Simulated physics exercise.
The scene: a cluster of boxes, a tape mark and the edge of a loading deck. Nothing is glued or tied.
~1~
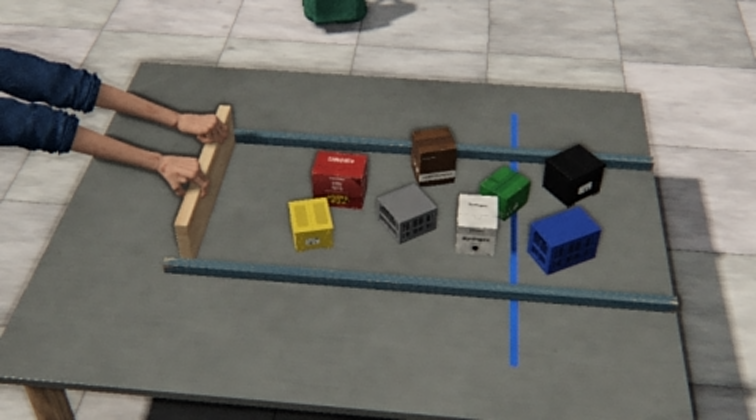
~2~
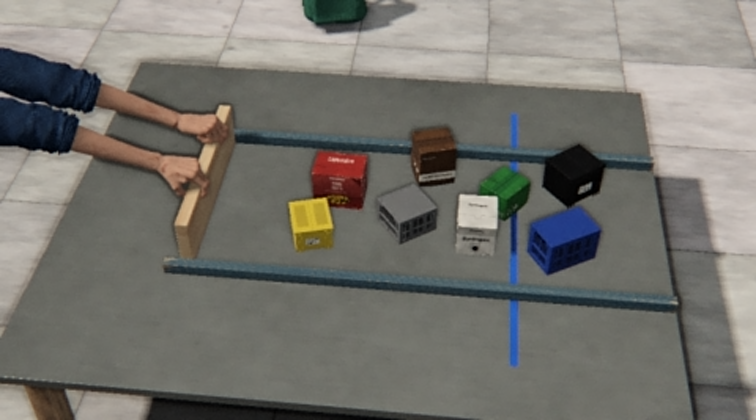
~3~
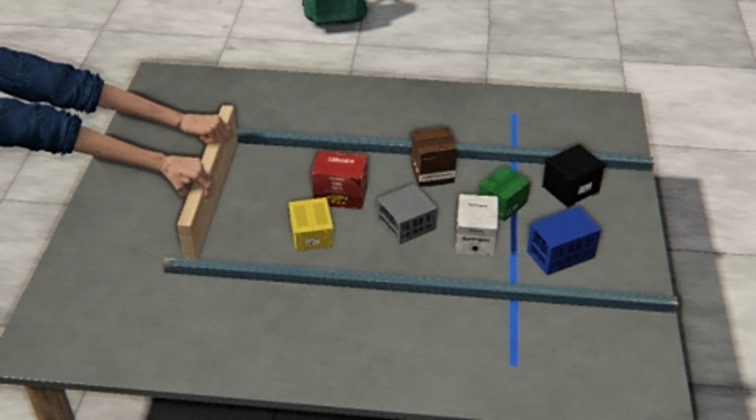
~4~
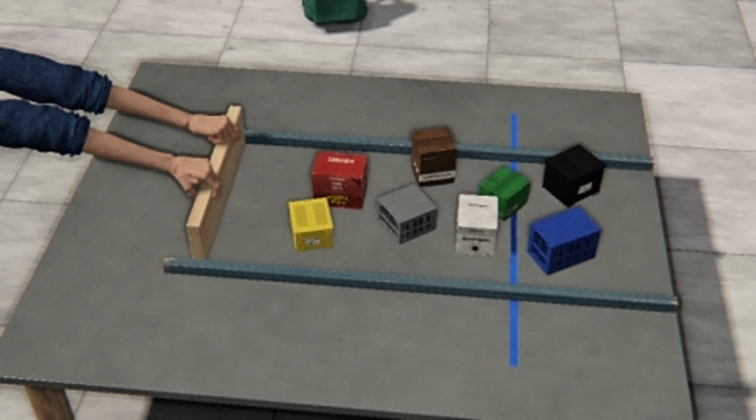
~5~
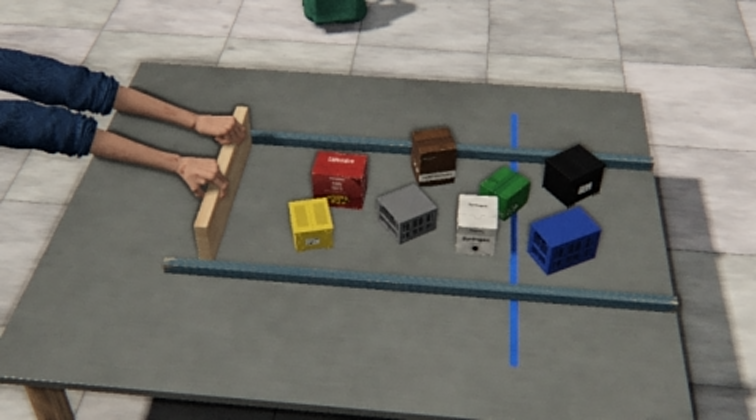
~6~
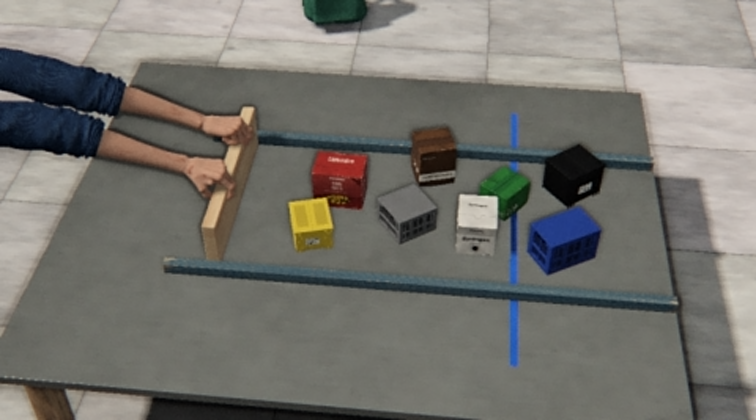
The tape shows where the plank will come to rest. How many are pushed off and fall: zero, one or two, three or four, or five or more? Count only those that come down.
The number that fall off is zero.
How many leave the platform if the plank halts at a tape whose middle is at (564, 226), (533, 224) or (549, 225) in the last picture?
The counts: 1, 1 and 1.
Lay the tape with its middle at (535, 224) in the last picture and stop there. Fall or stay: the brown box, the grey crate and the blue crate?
The brown box does not fall, the grey crate is kept, the blue crate goes over.
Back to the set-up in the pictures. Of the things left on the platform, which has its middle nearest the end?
It is the blue crate.
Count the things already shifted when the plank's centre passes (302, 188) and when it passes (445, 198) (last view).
At the one place 1, at the other 7.
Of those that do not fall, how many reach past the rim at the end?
That would be 1.
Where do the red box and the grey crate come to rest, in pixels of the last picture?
About (541, 194), and the other about (575, 228).
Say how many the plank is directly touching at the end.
3 of them.
Early on, none off yet; black tote at rest near (573, 176); blue crate at rest near (564, 241); green box at rest near (504, 194).
Finally, the number that fall off is zero.
